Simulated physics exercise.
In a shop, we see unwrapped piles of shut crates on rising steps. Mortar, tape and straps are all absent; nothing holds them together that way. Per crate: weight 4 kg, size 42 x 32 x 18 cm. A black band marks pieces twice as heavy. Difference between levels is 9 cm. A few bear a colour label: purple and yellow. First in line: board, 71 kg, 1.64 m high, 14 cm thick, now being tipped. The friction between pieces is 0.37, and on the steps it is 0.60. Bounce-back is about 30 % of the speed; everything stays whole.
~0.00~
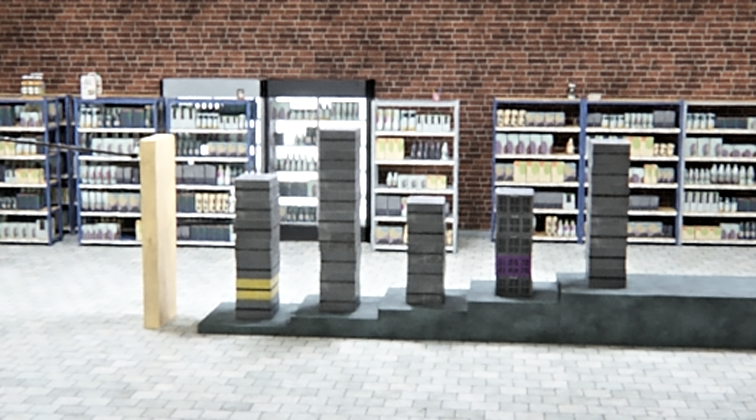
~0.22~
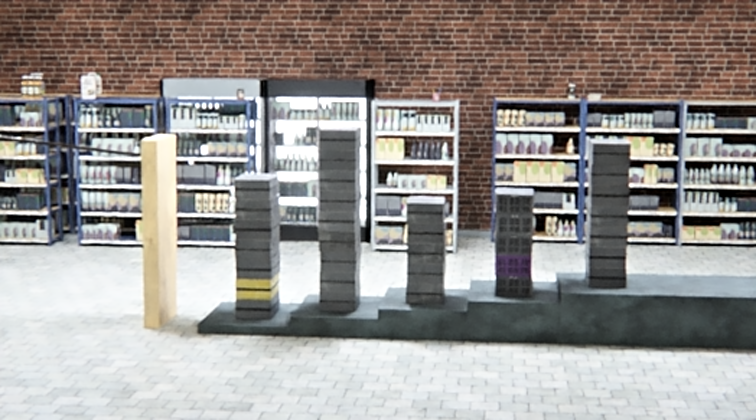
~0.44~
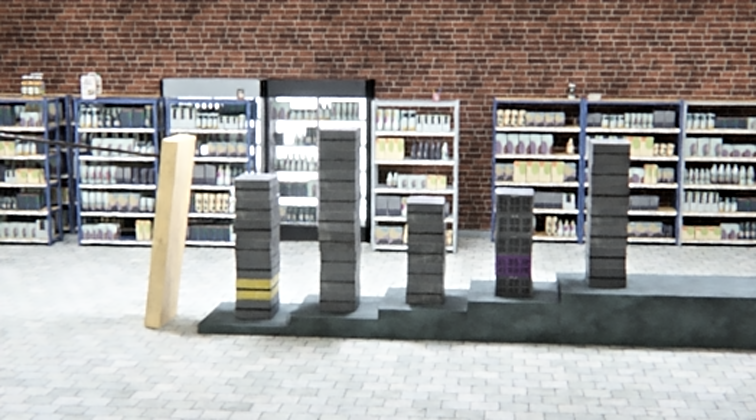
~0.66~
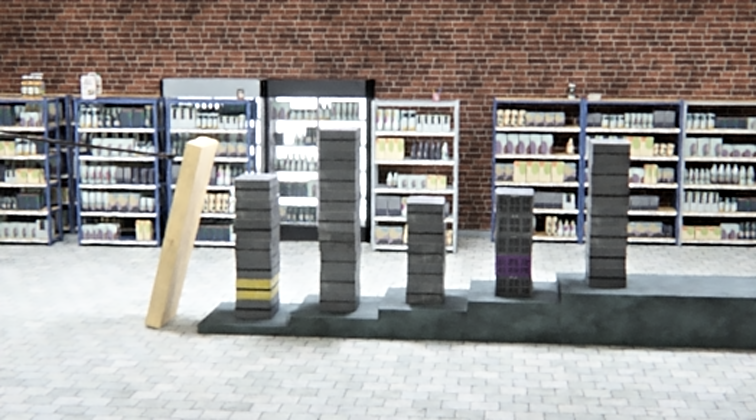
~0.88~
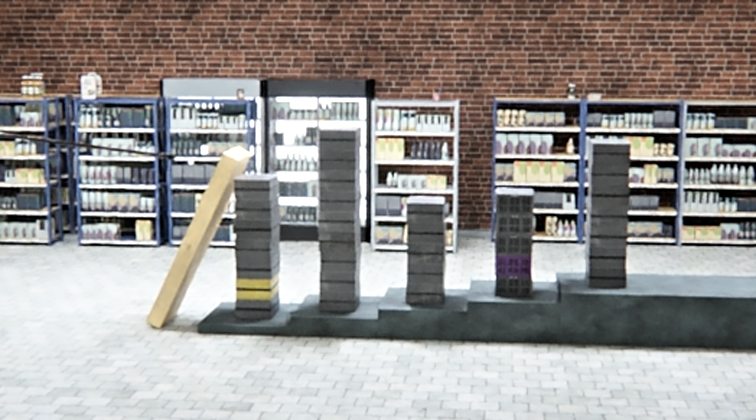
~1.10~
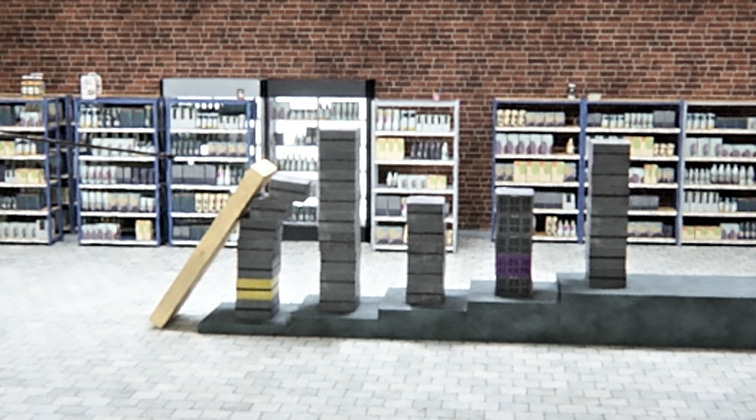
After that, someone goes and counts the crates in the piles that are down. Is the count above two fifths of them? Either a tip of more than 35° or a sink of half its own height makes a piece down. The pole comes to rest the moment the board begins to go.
Yes.
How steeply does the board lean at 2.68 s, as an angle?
At that moment it leans around 65° from upright.
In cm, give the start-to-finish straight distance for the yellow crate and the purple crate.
Yellow: About 30 cm, purple: About 30 cm.
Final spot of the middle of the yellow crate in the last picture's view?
It ends up centred close to (289, 291).
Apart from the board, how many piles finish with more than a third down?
The total is 5.
Around 1.80 s, board 53° from upright; 1 of the 33 crates down; yellow crate tipped 34°.
Around 2.68 s, board 63° from upright; 15 of the 33 crates down; yellow crate tipped 58°; purple crate displaced 18 mm.
Around 4.56 s, board 63° from upright; 28 of the 33 crates down; yellow crate tipped 59°; purple crate tipped 37°.
Finally (7.7 s), board 64° from upright; 28 of the 33 crates down; yellow crate tipped 59°; purple crate tipped 37°. That is 85 per cent. Seen by the last camera, middles, yellow crate near (289, 291), purple crate near (548, 266).
